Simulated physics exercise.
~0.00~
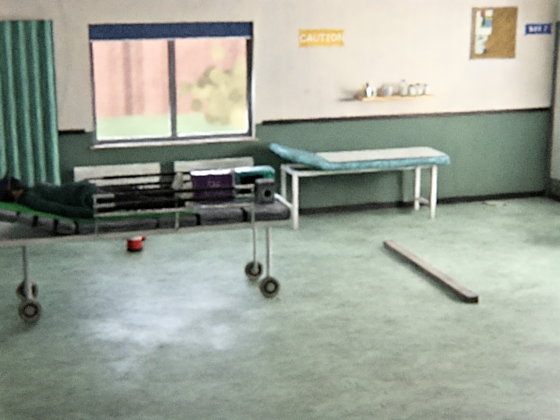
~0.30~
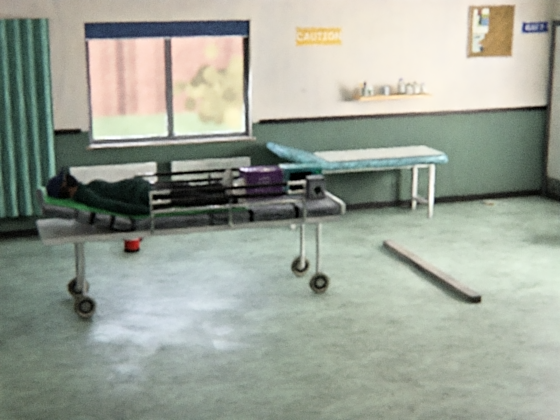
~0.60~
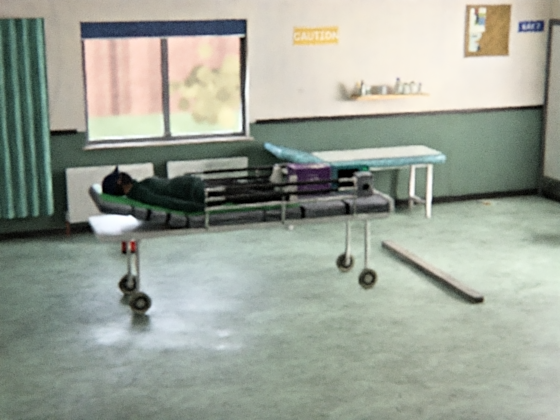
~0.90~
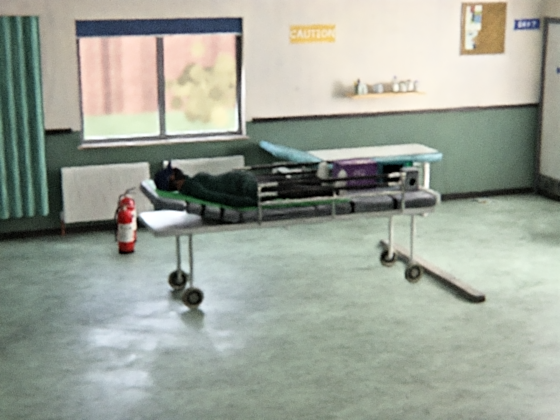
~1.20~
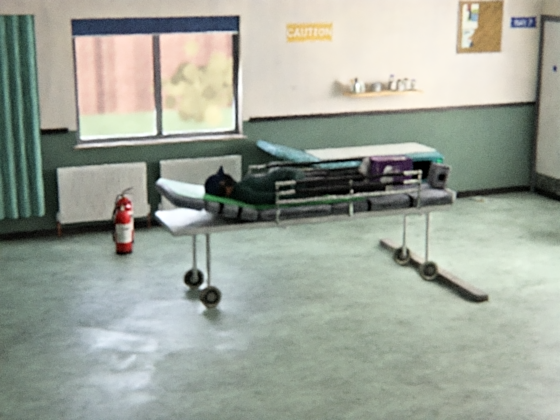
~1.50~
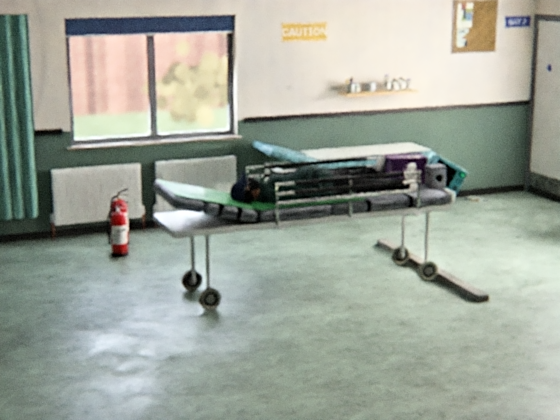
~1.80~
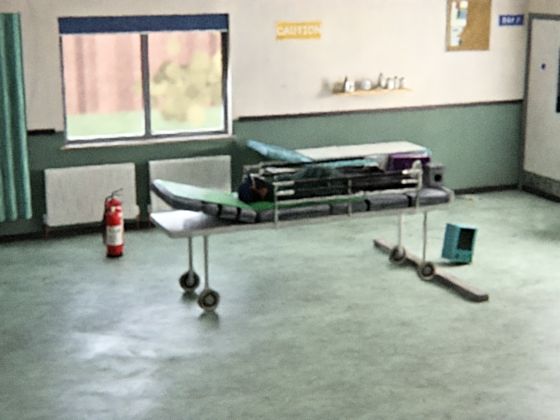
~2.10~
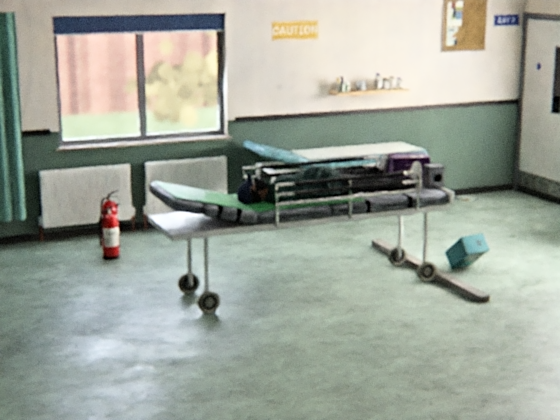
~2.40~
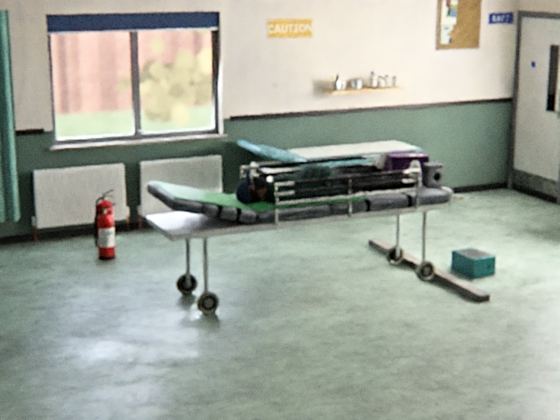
In a clinic room, a rolling trolley stops at a floor strip and a teal box tumbles off.
